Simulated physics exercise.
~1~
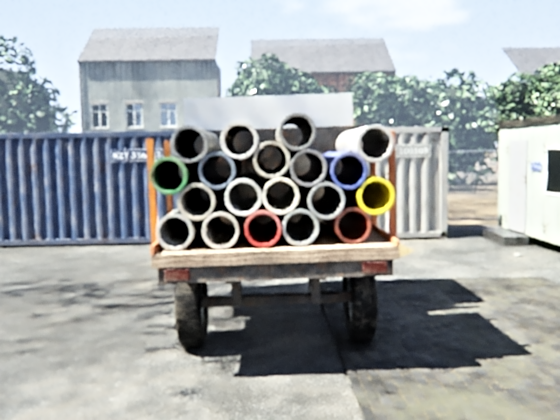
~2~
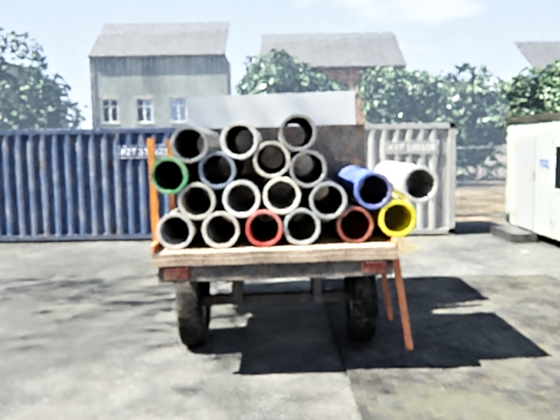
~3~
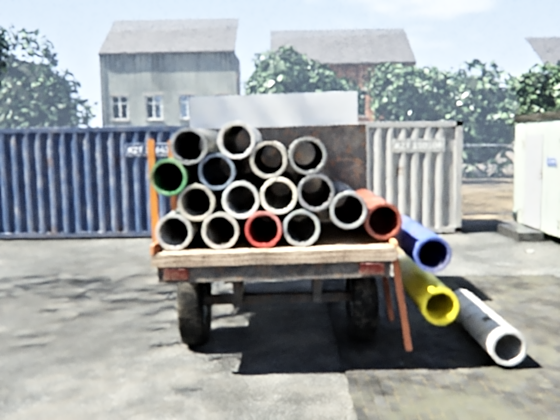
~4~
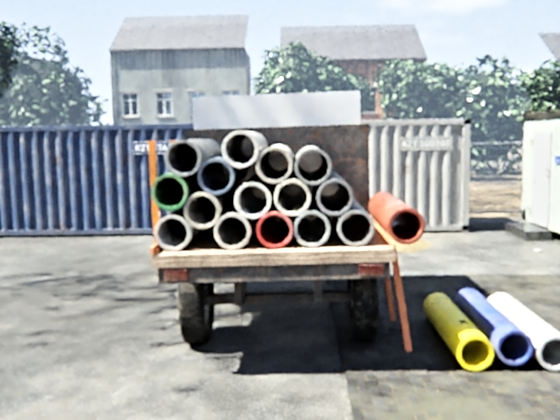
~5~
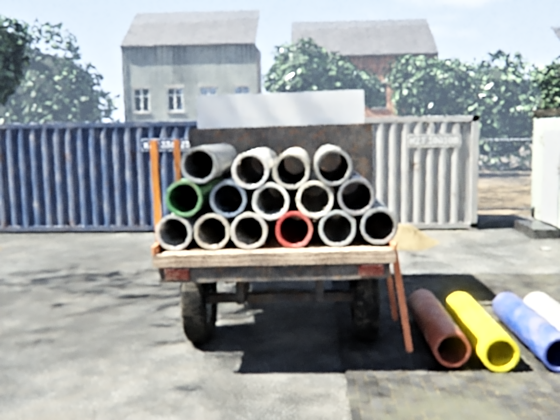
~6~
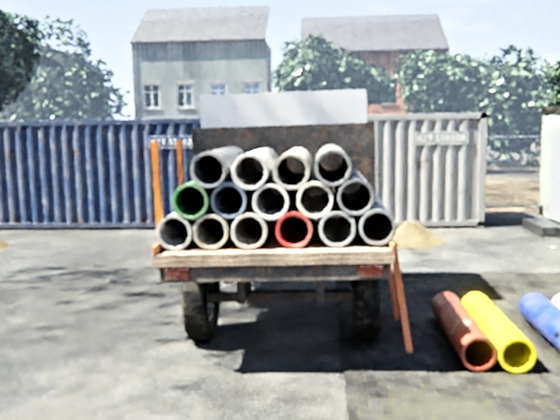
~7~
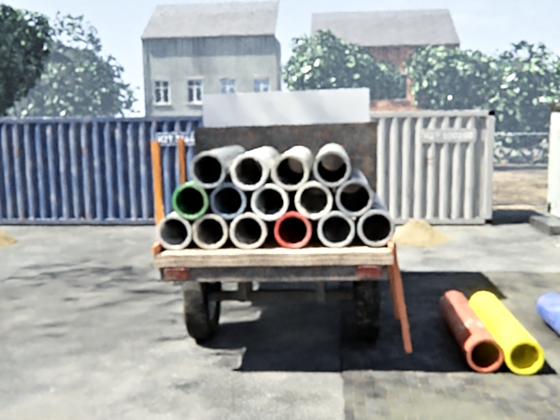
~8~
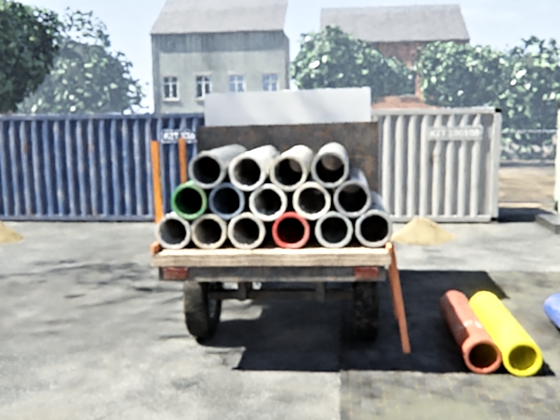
In this clip, concrete pipes are stacked on a parked flatbed when the right-hand posts swing down, and white, blue, yellow and orange-red pipes roll off onto the ground at right, while the remaining stack, including the green and red-rimmed pipes, shifts and settles on the deck.
